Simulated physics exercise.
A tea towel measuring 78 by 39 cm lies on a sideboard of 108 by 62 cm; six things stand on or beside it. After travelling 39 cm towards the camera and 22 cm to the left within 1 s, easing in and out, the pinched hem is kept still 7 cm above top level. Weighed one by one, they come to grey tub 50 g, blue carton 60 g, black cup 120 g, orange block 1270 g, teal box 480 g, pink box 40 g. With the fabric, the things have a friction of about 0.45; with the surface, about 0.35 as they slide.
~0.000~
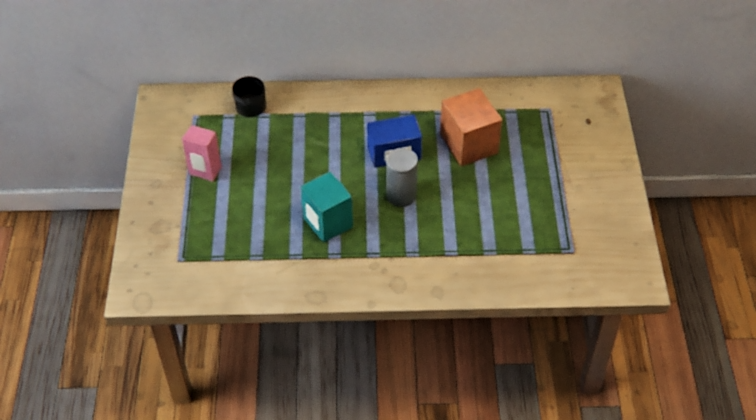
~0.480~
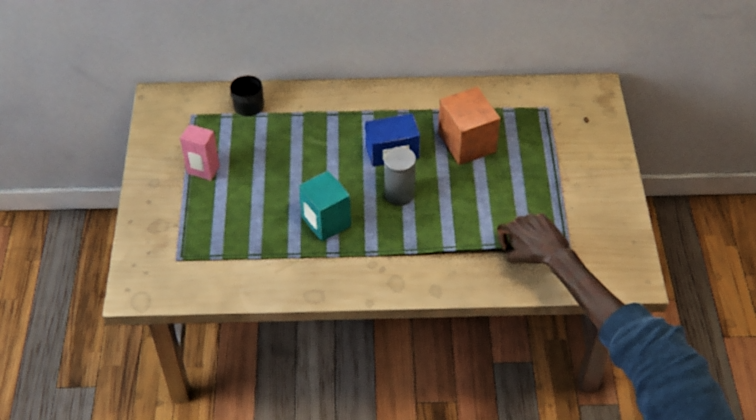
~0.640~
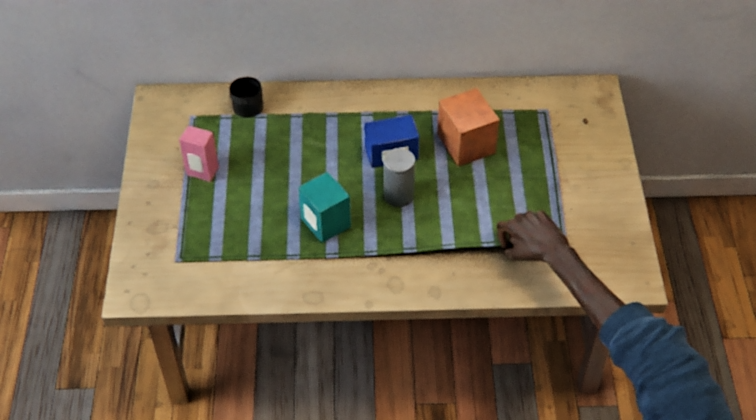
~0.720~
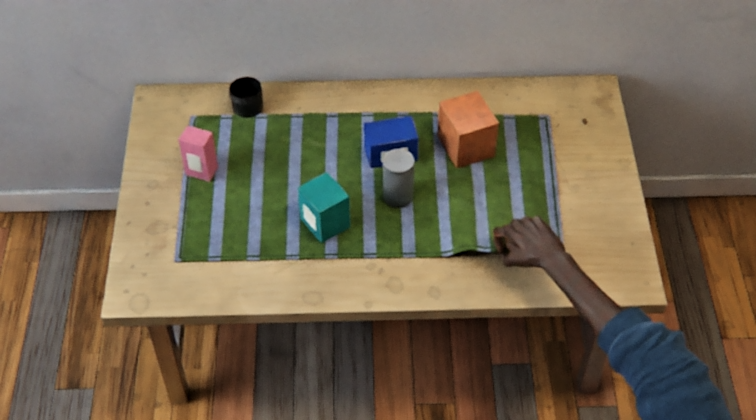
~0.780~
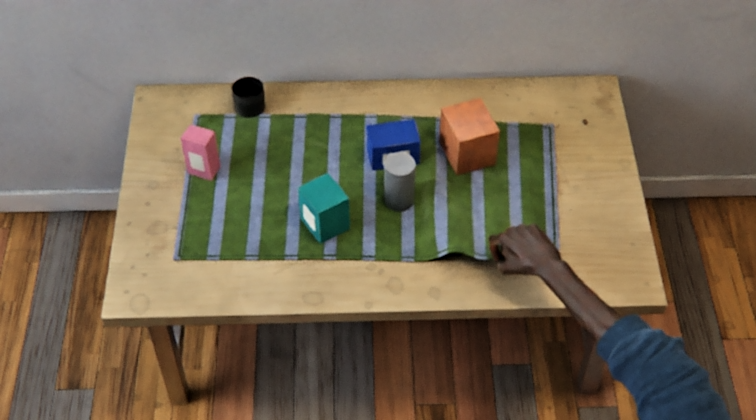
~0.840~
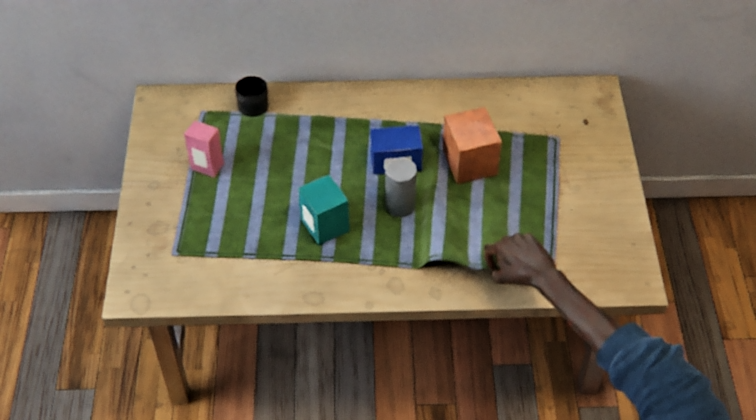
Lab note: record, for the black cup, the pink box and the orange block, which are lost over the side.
In the end my guess is the black cup ends up on the surface; my guess is the pink box ends up on the surface; my guess is the orange block ends up off the surface.
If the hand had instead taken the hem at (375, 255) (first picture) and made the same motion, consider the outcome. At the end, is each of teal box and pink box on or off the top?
Teal box: Off the top; pink box: Off the top.
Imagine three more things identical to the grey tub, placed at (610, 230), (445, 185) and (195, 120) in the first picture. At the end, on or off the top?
In order: Holds on; comes off; holds on.
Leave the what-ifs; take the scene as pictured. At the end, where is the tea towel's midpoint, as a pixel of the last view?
I'd say it sits around (364, 316) in the last picture.
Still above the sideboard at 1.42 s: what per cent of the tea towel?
Share within the edges: Approx. 60 %.
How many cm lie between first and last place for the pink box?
Roughly pink box 20 cm.
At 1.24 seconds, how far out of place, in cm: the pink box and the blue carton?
Roughly pink box 8 cm and blue carton 20 cm.
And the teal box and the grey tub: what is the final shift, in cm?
The teal box moves roughly 20 cm and the grey tub ends up over the edge.
By 1.0 s, 95 % of the tea towel is still over the top; orange block 17 cm off its start, pink box 5 cm off its start, black cup 5 cm off its start.
By 1.2 s, 80 % of the tea towel is still over the top; orange block 31 cm off its start, black cup 8 cm off its start, pink box 8 cm off its start.
By 1.4 s, 60 % of the tea towel is still over the top; orange block 43 cm off its start at (481, 282), pink box 13 cm off its start at (254, 151), black cup 9 cm off its start at (286, 93).
By 1.6 s, 50 % of the tea towel is still over the top; orange block over the edge, pink box 16 cm off its start, black cup 9 cm off its start.
By 3.2 s, 50 % of the tea towel is still over the top; orange block over the edge, pink box 21 cm off its start at (294, 157), black cup 9 cm off its start at (286, 93), blue carton over the edge.
